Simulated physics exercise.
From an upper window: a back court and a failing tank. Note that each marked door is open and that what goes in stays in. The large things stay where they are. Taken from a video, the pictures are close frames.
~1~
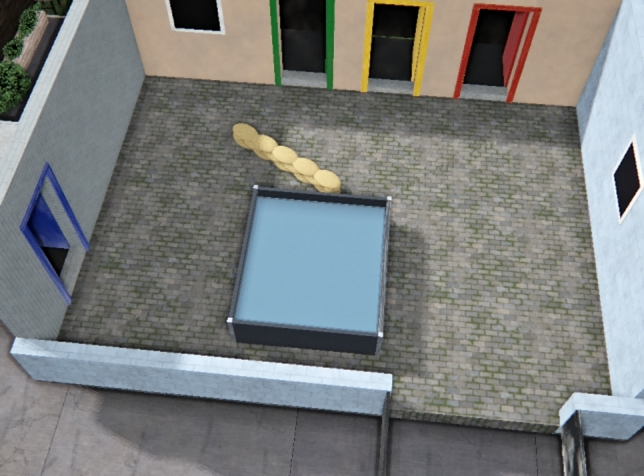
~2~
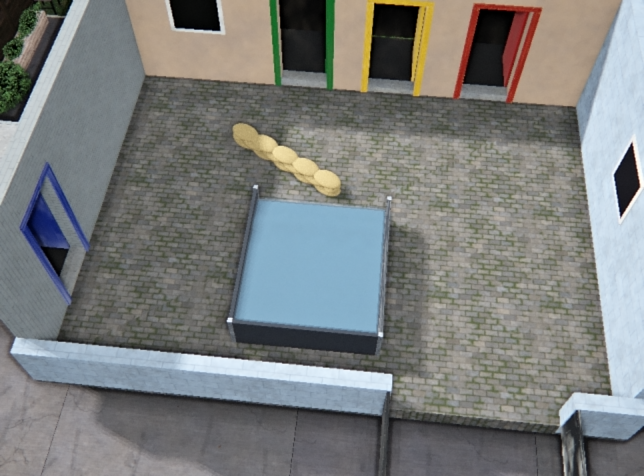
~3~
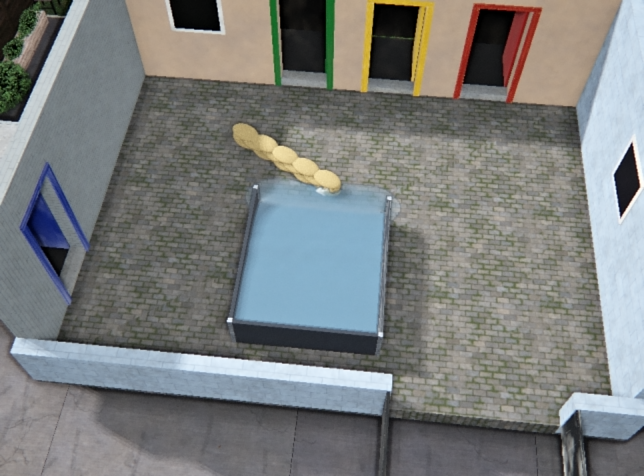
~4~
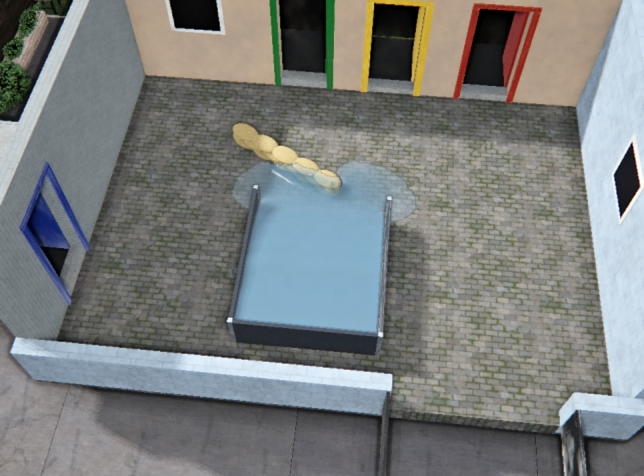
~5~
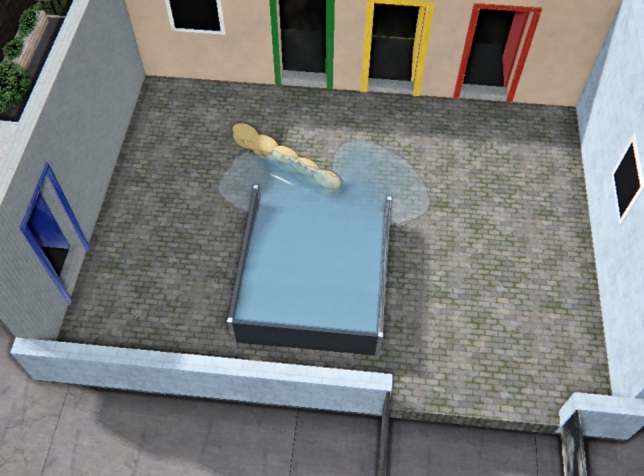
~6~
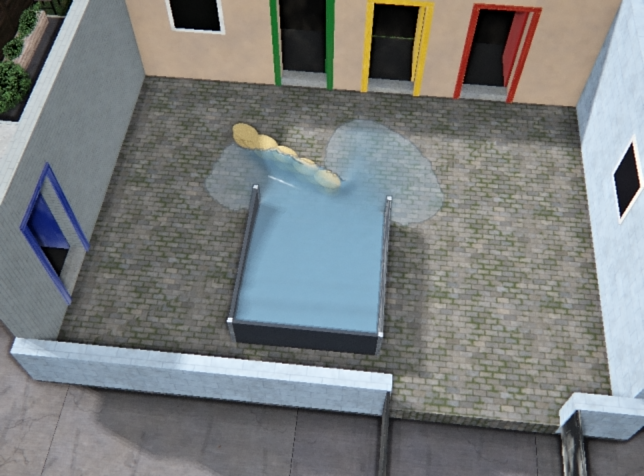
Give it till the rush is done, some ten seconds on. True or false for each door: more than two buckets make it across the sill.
Yellow door: True; blue door: False; red door: False; green door: False.
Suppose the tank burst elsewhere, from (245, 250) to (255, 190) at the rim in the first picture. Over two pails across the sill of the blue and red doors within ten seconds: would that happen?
First blue is flooded, then red is not flooded.
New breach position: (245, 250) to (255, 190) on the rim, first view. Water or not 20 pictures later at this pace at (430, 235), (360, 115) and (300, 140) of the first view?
Log: Point 1 unreached; point 2 unreached; point 3 unreached.
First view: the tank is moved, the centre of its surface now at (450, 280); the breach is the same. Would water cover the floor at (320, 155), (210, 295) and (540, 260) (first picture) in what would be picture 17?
Spot one is touched, spot two is not touched, spot three is not touched.
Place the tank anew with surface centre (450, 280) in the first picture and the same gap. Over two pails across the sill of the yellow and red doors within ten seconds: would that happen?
Yellow door: Exceeds the limit; red door: Exceeds the limit.
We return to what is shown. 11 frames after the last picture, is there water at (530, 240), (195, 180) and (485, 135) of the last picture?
In that order the points end up high and dry, soaked and soaked.
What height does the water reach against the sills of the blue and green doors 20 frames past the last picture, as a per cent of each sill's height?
Some 40 percent, then some 50 percent.
A moment on, water covers 25 % of the floor; the yellow door under two buckets in, the blue door not reached, the red door not reached, the green door not reached.
Next, water covers 40 % of the floor; the yellow door over two buckets in, the blue door not reached, the red door wet at the sill, nothing in, the green door wet at the sill, nothing in.
Then, water covers 55 % of the floor; the yellow door over two buckets in, the blue door wet at the sill, nothing in, the red door under two buckets in, the green door wet at the sill, nothing in.
Later, water covers 75 % of the floor; the yellow door far over two buckets in, the blue door wet at the sill, nothing in, the red door under two buckets in, the green door wet at the sill, nothing in.
In the end, water covers 95 % of the floor; the yellow door far over two buckets in, the blue door wet at the sill, nothing in, the red door under two buckets in, the green door wet at the sill, nothing in.
